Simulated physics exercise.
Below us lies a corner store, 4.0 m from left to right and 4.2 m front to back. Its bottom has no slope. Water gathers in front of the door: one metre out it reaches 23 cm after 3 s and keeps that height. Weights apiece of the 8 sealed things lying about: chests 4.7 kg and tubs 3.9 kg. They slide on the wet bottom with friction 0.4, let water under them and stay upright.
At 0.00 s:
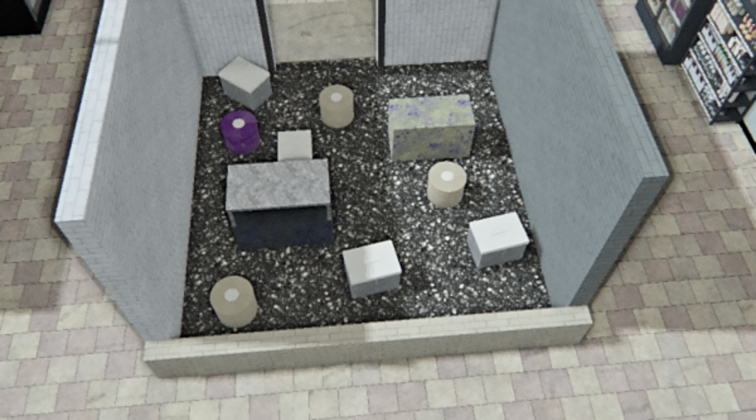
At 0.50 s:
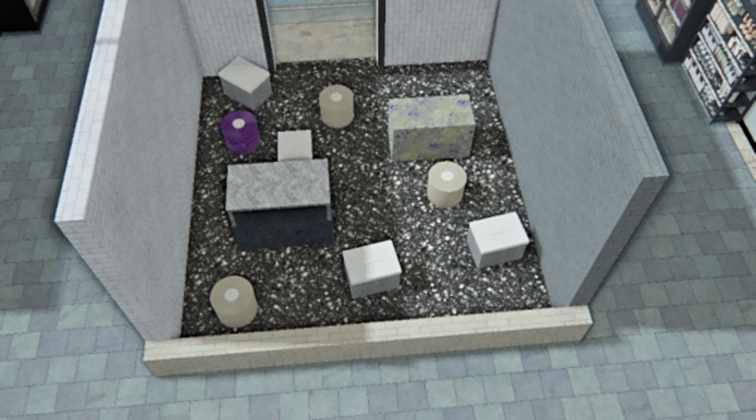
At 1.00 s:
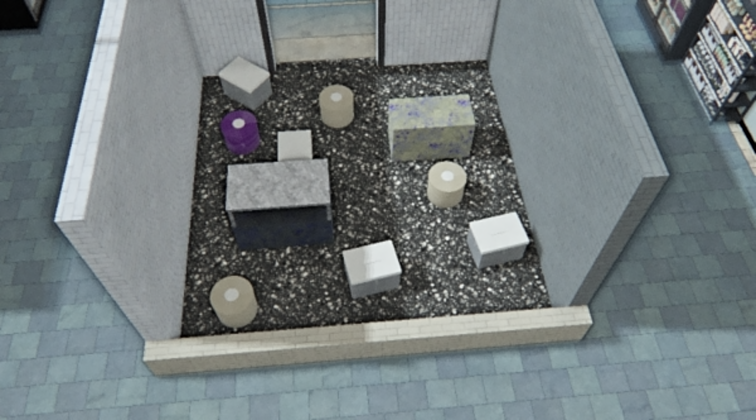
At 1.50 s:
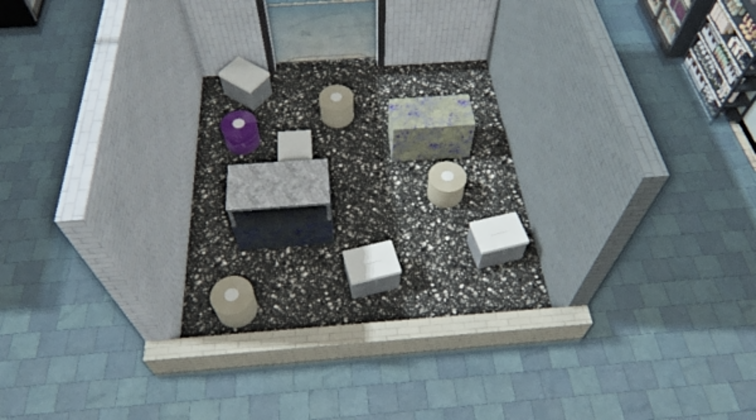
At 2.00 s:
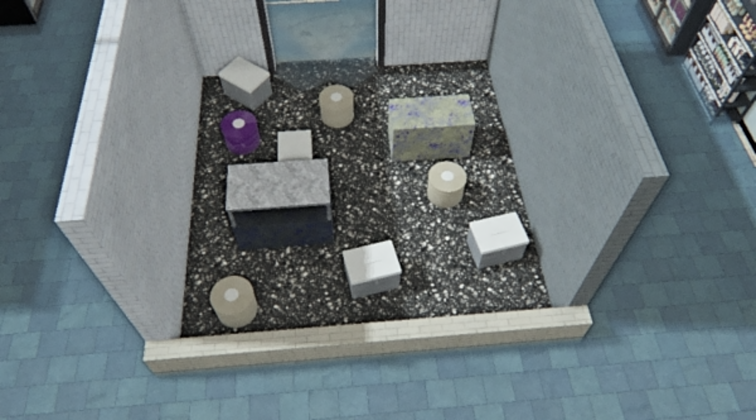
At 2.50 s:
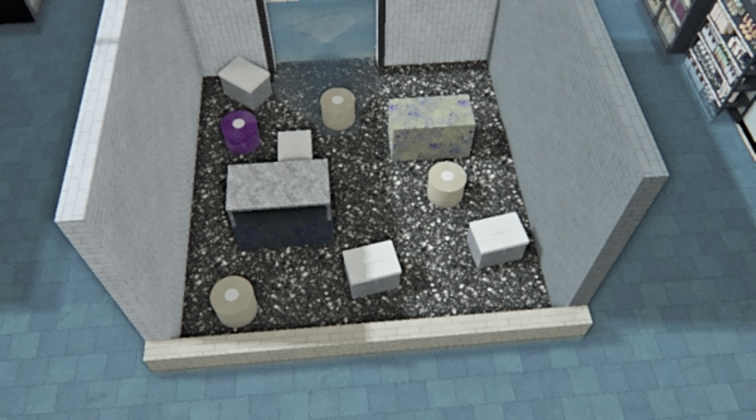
Bluish water spreads over the pale paving around a small roofless store with a speckled dark floor, seen from high above by a still camera. Inside, a purple tub and tilted pale box stand upper left, a grey-topped dark counter left of centre, a mottled yellowish chest right, with white boxes and beige tubs around. Water fills the back doorway, then creeps inside, where the nearest beige tub barely shifts.
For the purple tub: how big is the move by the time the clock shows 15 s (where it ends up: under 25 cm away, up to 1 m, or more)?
The purple tub is nudged along.
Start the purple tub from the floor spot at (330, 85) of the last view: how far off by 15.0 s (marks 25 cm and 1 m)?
It ends far away.
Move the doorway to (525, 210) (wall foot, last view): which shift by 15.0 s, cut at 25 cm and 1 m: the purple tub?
In that case the purple tub gets carried off.
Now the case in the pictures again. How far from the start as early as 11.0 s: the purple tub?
About 30 cm.
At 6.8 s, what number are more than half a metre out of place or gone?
4 of them.
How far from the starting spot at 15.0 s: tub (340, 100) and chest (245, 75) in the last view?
In turn: 100 cm, 100 cm.
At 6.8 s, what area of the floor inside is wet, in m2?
Roughly 16 m2.
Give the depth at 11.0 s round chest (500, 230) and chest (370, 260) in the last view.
About 9 and 12 cm.
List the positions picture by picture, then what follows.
The purple tub at (239, 124) rests on the ground; 0.0 m2 under water; 0 of 8 have shifted, in the first frame.
The purple tub at (239, 124) rests on the ground; 0.0 m2 under water; 0 of 8 have shifted, in the second frame.
The purple tub at (239, 124) rests on the ground; 0.0 m2 under water; 0 of 8 have shifted, in the third frame.
The purple tub at (239, 124), on the bottom; water covers 0.0 m2; 0 of 8 have shifted, in the fourth frame.
The purple tub at (239, 124) rests on the ground; water covers 0.3 m2; 0 of 8 have shifted, in the fifth frame.
The purple tub at (239, 124), on the bottom; 1.1 m2 under water; 1 of 8 have shifted, in the sixth frame.
After 3.5 s the purple tub is near (238, 124), 0.0 m from its start, aground; 0 afloat.
After 6.8 s the purple tub is near (205, 144), 0.5 m from its start, afloat; 7 afloat.
After 11.0 s the purple tub is near (259, 114), 0.3 m from its start, afloat; 8 afloat.
After 15.0 s the purple tub is near (213, 80), 0.8 m from its start, afloat; 8 afloat.
